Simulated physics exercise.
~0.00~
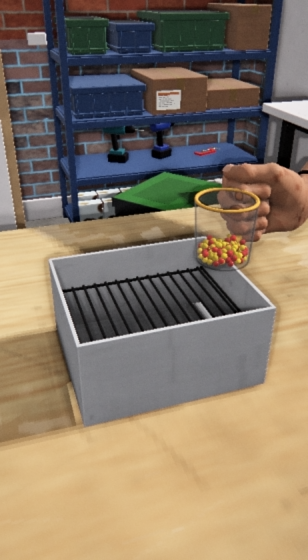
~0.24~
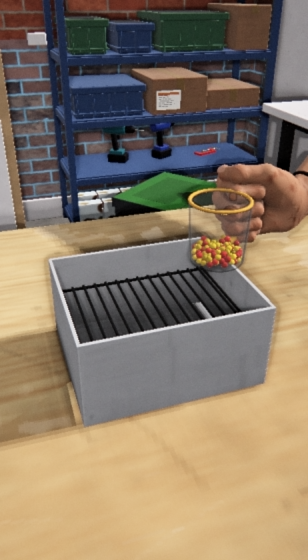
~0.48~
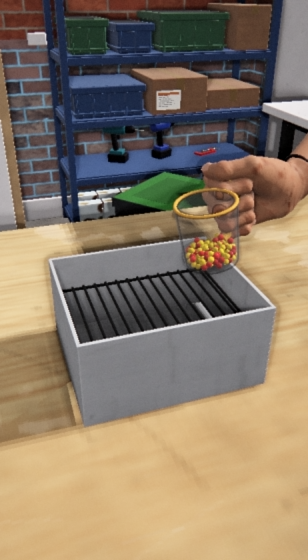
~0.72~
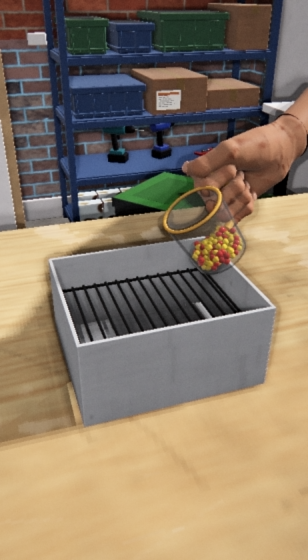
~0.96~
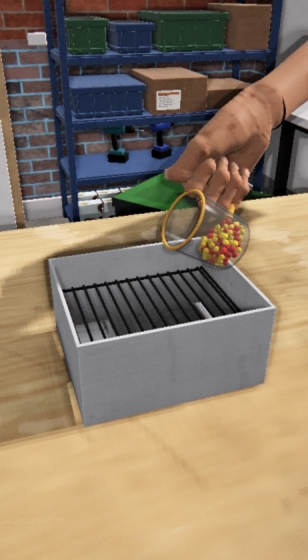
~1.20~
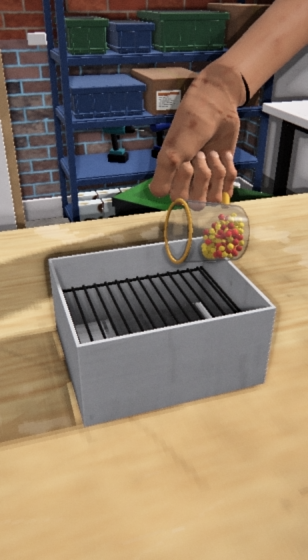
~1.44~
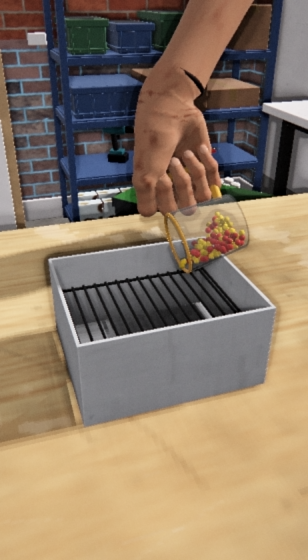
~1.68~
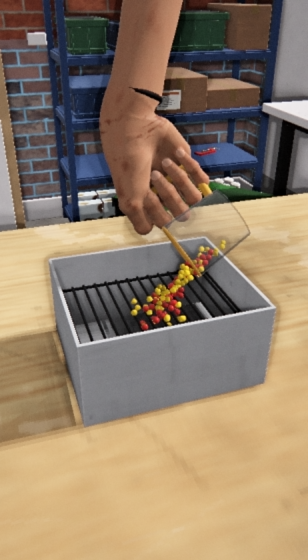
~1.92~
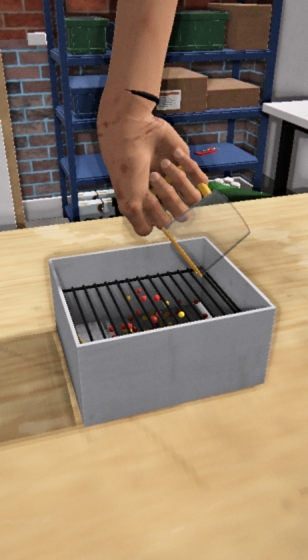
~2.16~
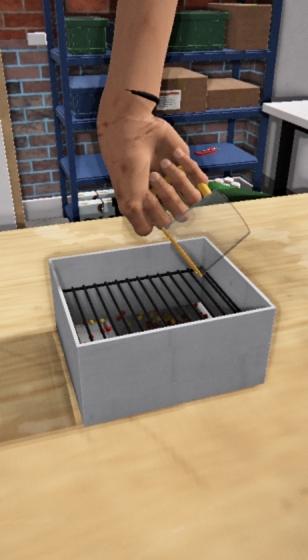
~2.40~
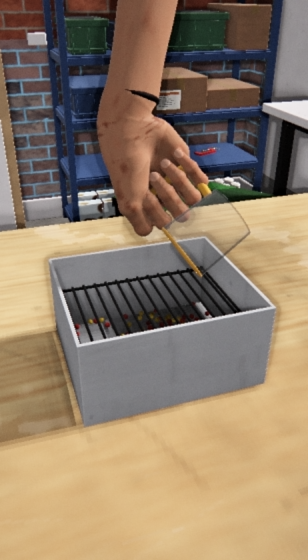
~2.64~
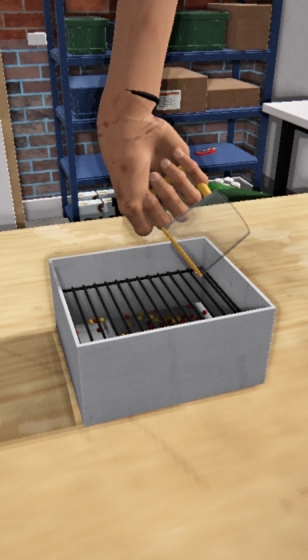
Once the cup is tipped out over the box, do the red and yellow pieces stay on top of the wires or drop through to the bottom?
Both the red and the yellow pieces drop through the wires. They all end up underneath, in the bottom of the box.
